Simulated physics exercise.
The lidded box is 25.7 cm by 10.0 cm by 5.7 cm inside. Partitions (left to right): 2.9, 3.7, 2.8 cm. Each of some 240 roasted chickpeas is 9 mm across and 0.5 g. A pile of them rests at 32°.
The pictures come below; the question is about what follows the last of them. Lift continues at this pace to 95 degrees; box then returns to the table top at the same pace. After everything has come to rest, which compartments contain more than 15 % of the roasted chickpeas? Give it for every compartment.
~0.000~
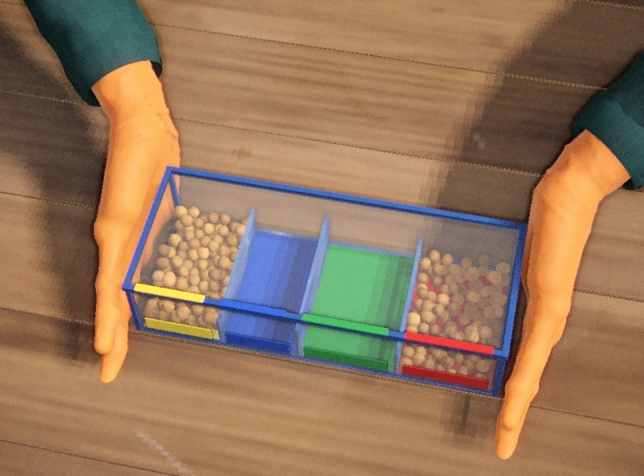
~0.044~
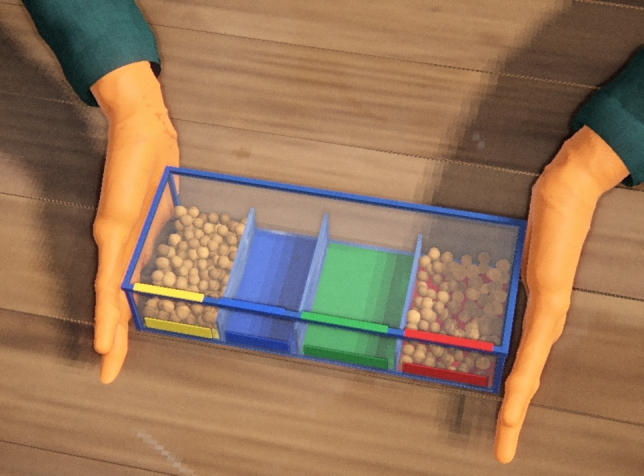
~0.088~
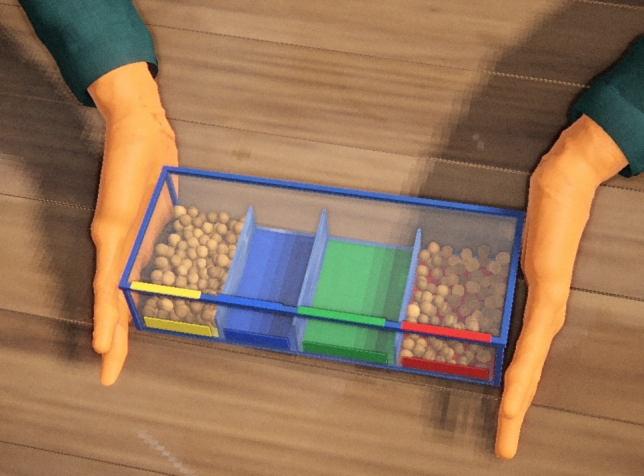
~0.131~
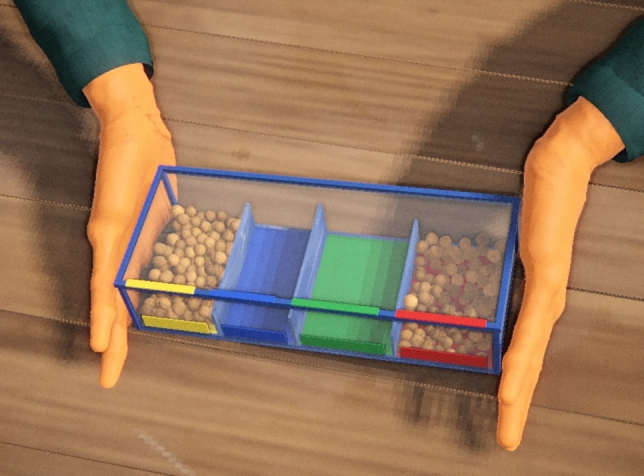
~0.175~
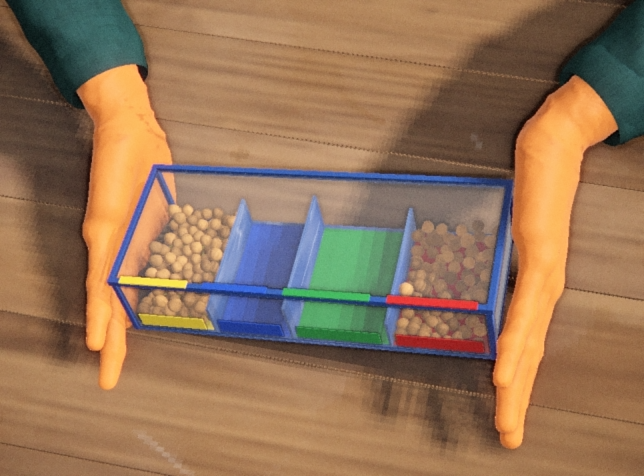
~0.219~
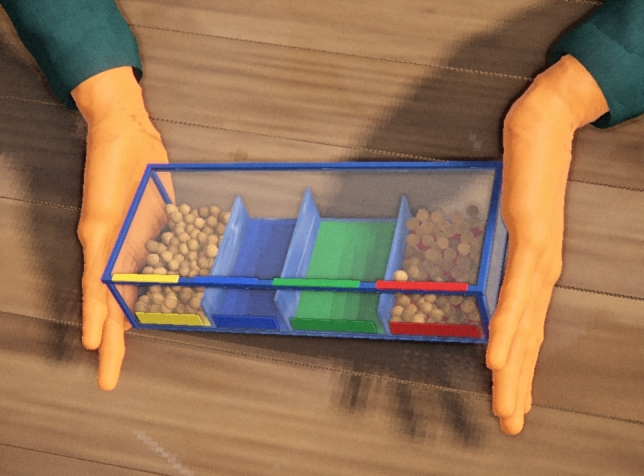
Red: Not more than 15 %, blue: Not more than 15 %, green: Not more than 15 %, yellow: More than 15 %.
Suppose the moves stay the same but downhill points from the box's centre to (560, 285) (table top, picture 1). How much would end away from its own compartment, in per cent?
Something like 50 per cent of the pieces.
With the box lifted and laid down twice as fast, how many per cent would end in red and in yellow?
Result: Red = 0 %; yellow = 85 %.
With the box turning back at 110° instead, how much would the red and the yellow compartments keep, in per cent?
Result - red at 0 percent, yellow at 95 percent.
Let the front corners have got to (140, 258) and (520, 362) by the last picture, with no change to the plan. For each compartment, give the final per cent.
You'd see red at 75 percent, blue at 15, green at 5 and yellow at 10 percent.
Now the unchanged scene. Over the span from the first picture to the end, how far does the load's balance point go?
7.0 cm or thereabouts.
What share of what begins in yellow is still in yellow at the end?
That compartment keeps close to 100 per cent of its own pieces.
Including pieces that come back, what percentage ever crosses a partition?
40 per cent or so.
After 1.22 s, tilt 95 degrees; red 35 %, green 10 %, yellow 55 %.
After 1.89 s, tilt 43 degrees; red 5 %, blue 5 %, green 10 %, yellow 85 %.
Then, at 2.59 s, tilt 0 degrees; red 5 %, blue 5 %, green 10 %, yellow 85 %.
By 3.0 s all is still; red 5 %, blue 5 %, green 10 %, yellow 85 %.
